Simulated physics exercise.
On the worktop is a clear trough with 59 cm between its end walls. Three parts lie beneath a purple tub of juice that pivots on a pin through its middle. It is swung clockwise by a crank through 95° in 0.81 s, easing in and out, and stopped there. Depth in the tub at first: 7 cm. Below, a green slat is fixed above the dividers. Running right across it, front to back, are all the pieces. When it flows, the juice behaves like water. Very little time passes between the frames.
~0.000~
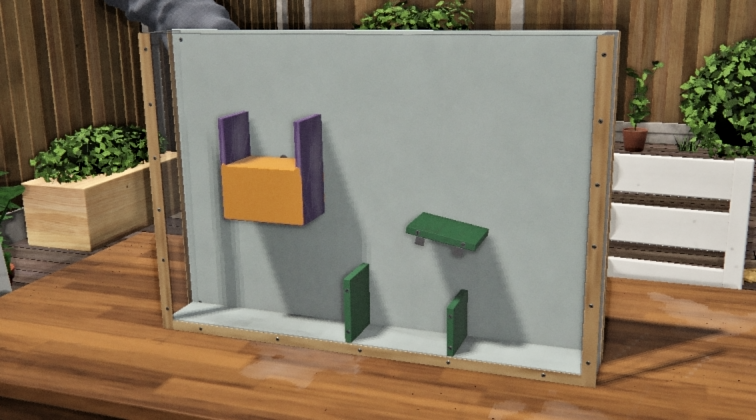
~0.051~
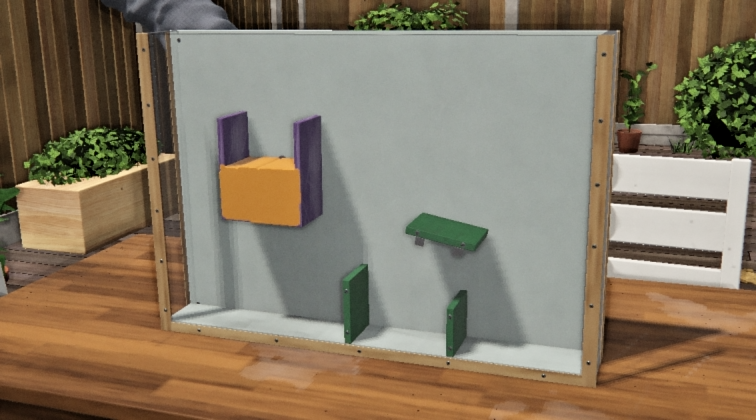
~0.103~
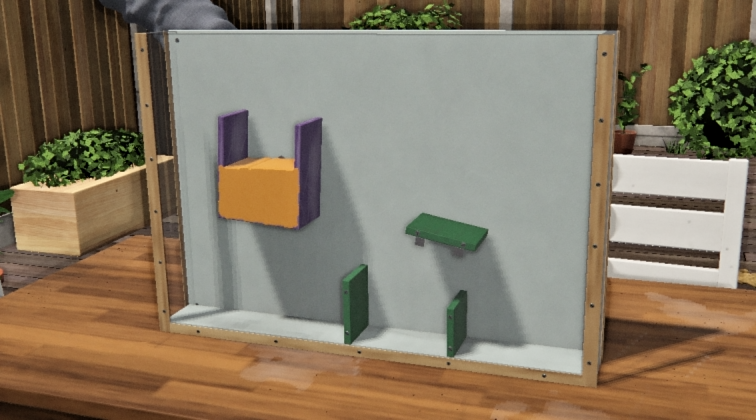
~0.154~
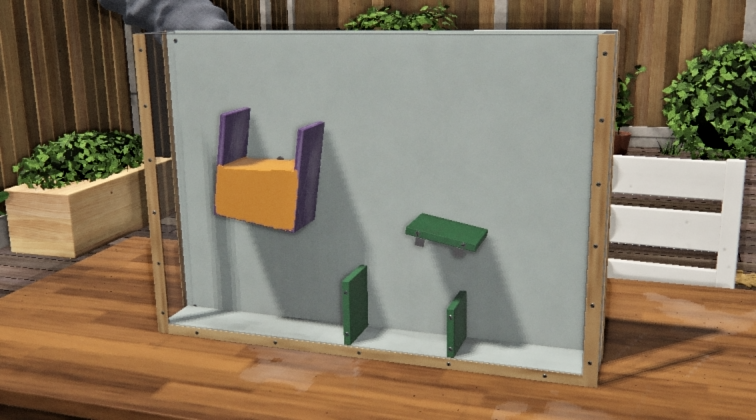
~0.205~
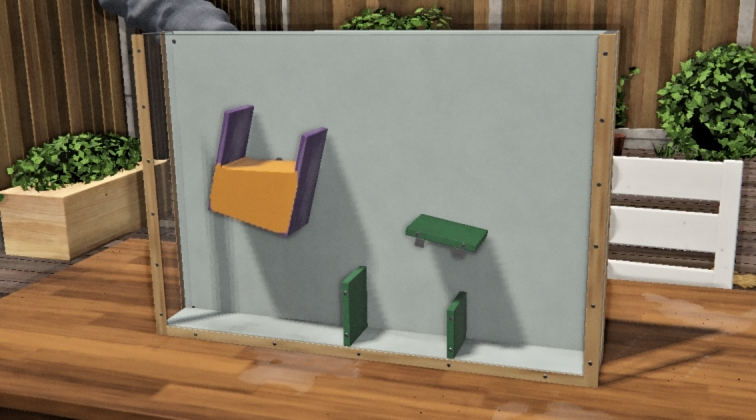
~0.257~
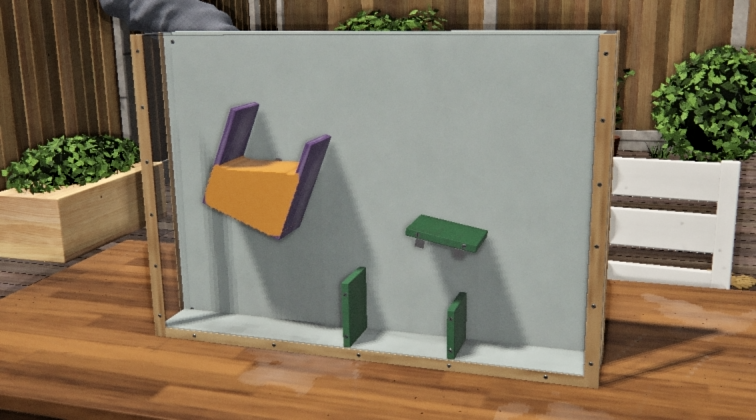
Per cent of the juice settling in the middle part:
Roughly 80 out of 100.
By 0.45 s the parts hold 0, 0 and 0 per cent, with 100 still above them.
By 0.70 s the parts hold 0, 6 and 0 per cent, with 93 still above them.
By 1.02 s the parts hold 0, 60 and 1 per cent, with 38 still above them.
At rest it is 16 per cent left, 78 middle, 6 right.
